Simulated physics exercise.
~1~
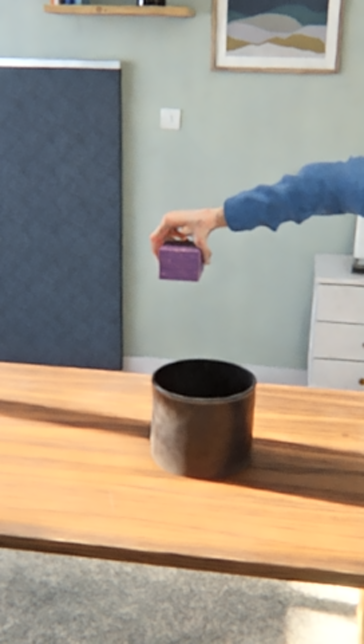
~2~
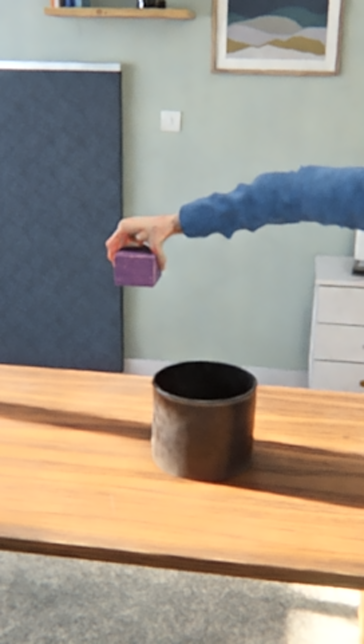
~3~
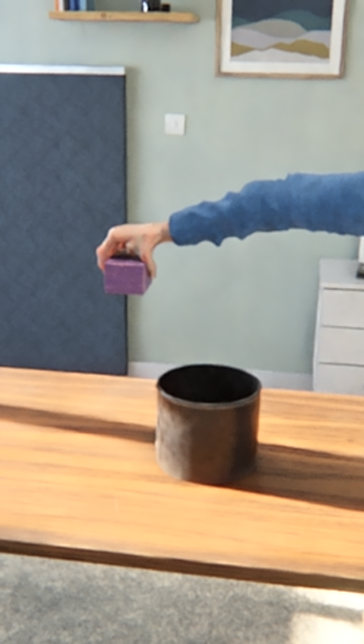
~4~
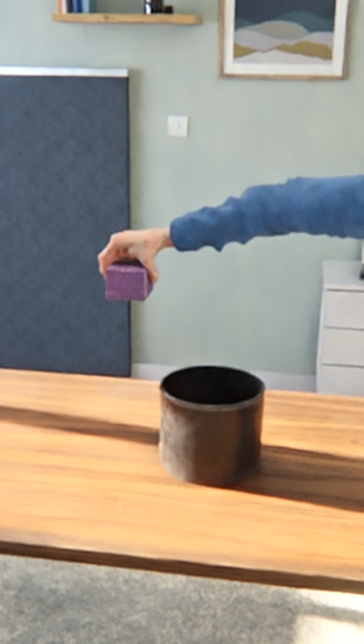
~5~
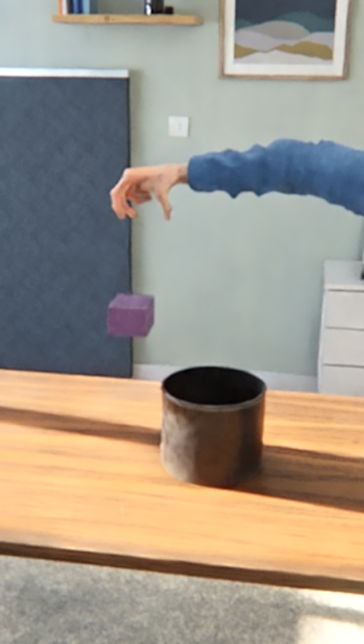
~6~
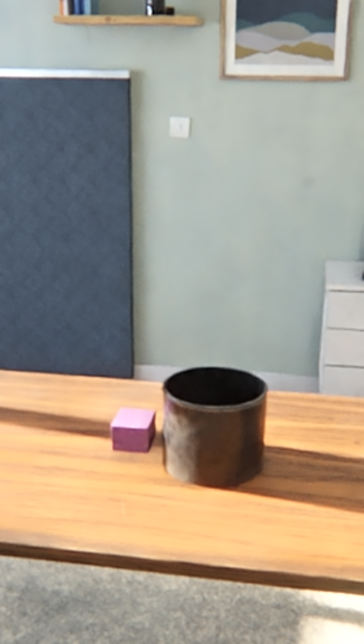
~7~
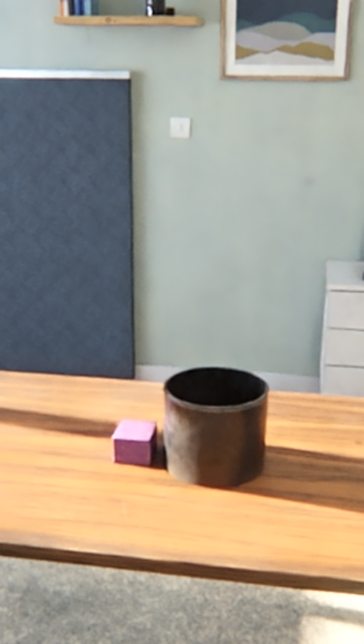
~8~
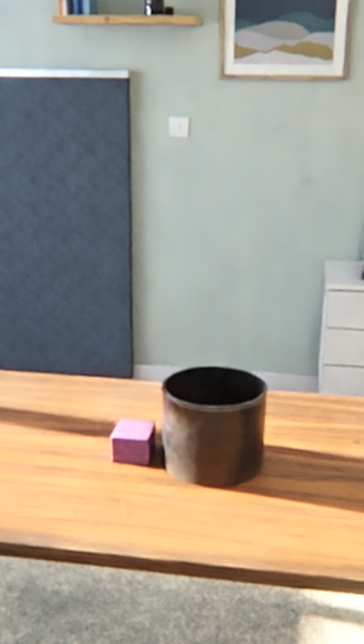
Purple block held by a hand moving left past a dark bucket, then dropping and landing on the wooden table beside it.
